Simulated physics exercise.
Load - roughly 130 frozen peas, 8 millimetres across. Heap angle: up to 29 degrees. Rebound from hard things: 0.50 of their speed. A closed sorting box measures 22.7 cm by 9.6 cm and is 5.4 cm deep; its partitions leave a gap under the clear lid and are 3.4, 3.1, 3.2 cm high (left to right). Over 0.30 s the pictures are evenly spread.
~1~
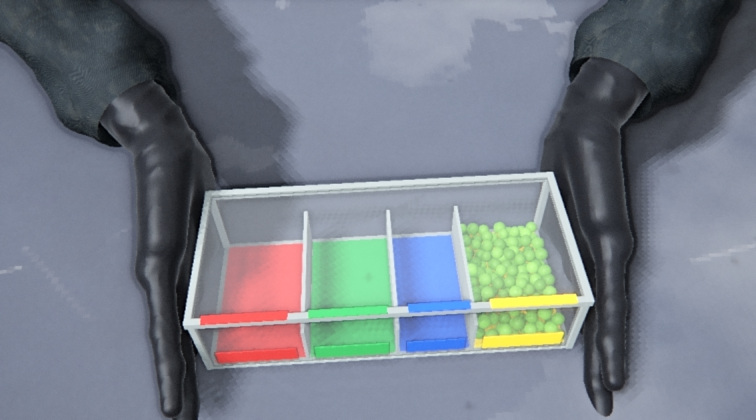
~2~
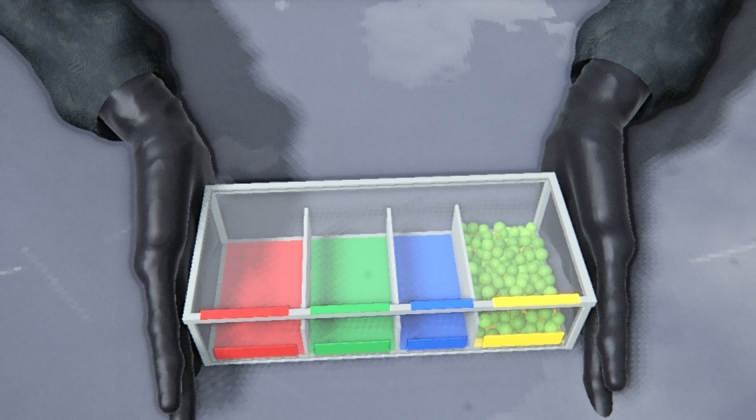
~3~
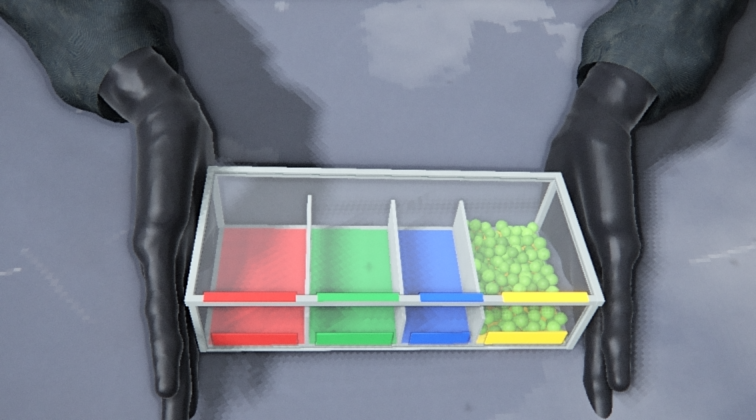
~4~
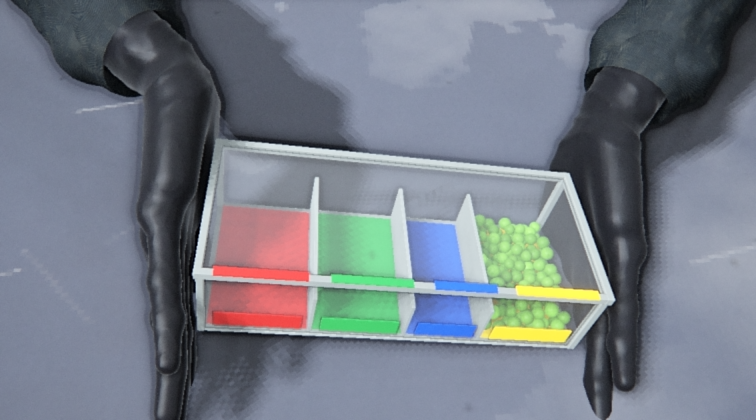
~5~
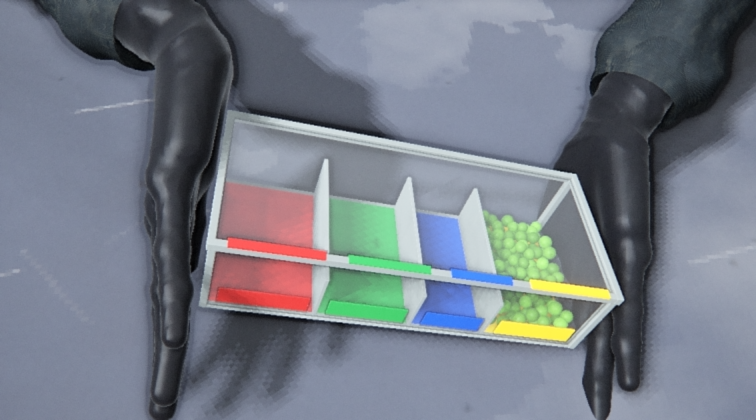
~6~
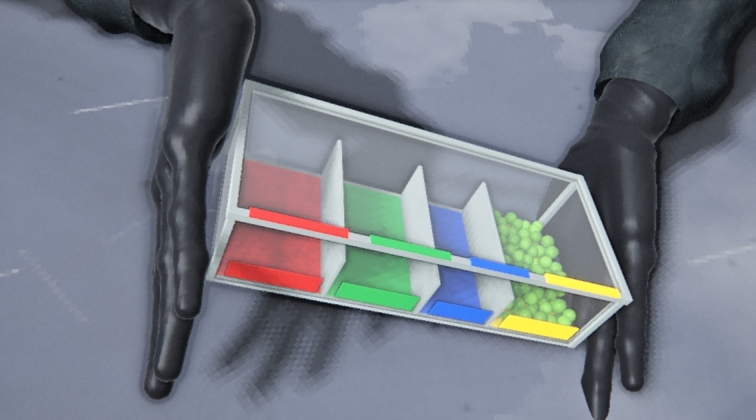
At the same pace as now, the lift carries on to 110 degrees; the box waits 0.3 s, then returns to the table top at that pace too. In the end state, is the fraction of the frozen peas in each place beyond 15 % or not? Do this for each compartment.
As I see it, red: Fails; blue: Fails; green: Fails; yellow: Succeeds.
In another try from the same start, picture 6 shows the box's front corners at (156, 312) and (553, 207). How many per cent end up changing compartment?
Some 100 %.
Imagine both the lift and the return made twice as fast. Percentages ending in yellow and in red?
Expect yellow at 100 percent and red at 0 percent.
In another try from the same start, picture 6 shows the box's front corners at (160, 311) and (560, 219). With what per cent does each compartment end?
Red = 90 %; blue = 0 %; green = 10 %; yellow = 0 %.
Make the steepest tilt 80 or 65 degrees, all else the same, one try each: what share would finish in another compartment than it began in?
Try one gives around 0 %, try two around 0 %.
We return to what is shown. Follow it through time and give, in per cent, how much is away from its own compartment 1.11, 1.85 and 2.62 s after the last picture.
Roughly 0, 0, 0.
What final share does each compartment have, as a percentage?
Red: 0 %, blue: 0 %, green: 0 %, yellow: 100 %.
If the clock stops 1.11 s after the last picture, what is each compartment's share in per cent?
Per cent by colour: Red 0; blue 0; green 0; yellow 100.
Then, 1.11 s after the last picture, tilt 110 degrees; yellow 100 %.
Then, 1.85 s after the last picture, tilt 55 degrees; yellow 100 %.
Then, 2.62 s after the last picture, tilt 0 degrees; yellow 100 %.
In the end, red 0 %, blue 0 %, green 0 %, yellow 100 %.
